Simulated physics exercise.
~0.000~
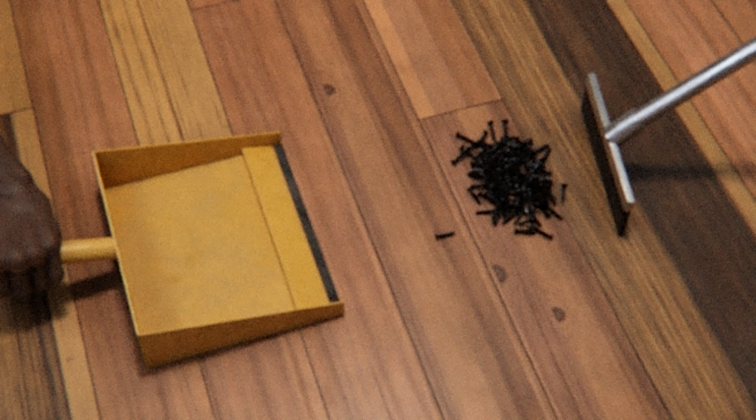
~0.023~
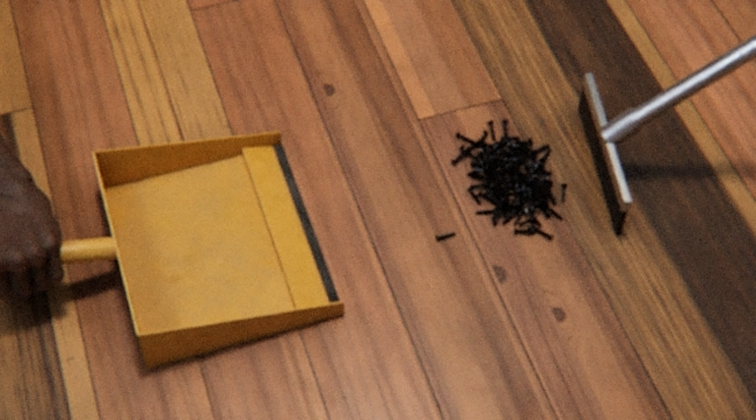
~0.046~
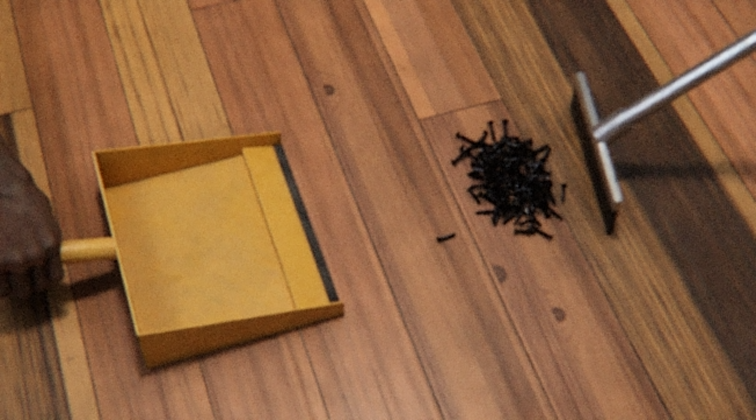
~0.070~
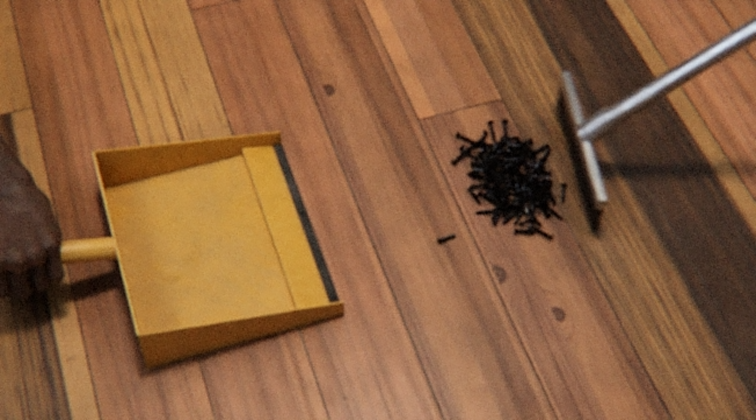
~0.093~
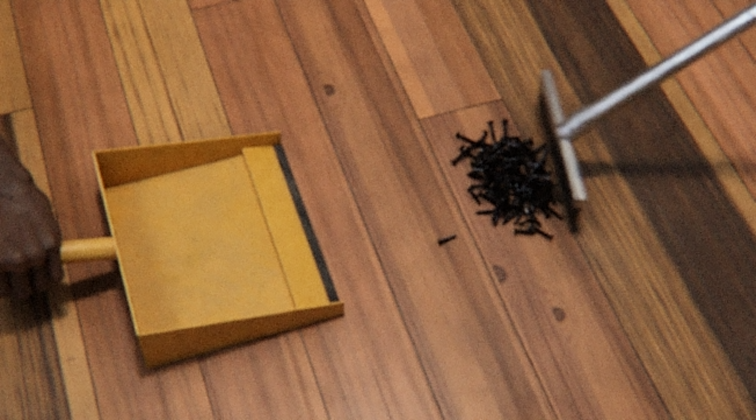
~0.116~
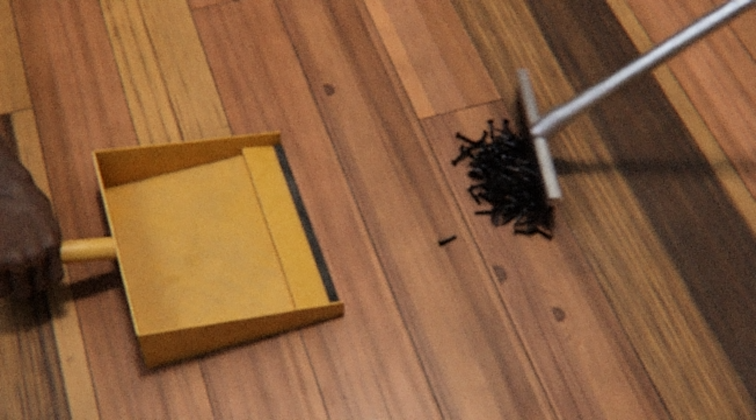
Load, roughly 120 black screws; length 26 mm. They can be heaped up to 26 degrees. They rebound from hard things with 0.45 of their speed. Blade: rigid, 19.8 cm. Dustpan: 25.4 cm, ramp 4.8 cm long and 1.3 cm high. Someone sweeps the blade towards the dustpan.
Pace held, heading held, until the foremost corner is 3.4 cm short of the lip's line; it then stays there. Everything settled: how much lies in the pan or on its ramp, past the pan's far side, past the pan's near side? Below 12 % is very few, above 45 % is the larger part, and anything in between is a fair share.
Pan: The larger part, far side: A fair share, near side: Very few.
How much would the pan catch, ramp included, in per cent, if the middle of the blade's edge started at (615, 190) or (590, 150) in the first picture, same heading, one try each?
Some 55 and 40 per cent.
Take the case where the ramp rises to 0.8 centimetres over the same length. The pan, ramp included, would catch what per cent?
That would give something like 55 per cent.
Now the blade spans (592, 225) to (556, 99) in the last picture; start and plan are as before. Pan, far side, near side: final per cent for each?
Pan: 10, far side: 0, near side: 5.
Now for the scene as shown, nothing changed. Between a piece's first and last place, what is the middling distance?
Some 30 cm.
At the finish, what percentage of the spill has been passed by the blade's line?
Near 10 percent, give or take.
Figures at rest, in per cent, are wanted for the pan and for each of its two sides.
Pan: 50%. Far side: 20%. Near side: 5%.
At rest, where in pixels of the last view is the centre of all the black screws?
Somewhere near (277, 173) in the last picture.
After 0.22 s, middle of the blade 16 cm from the lip; 0 % over the lip, far side 0 %, near side 0 %.
After 0.30 s, middle of the blade 7 cm from the lip; 0 % over the lip, far side 10 %, near side 0 %.
After 0.51 s, middle of the blade 5 cm from the lip; 60 % over the lip, far side 20 %, near side 5 %.
At rest (1.8 s), pan 50 %, far side 20 %, near side 5 %, in front of the lip or behind the blade 30 %.
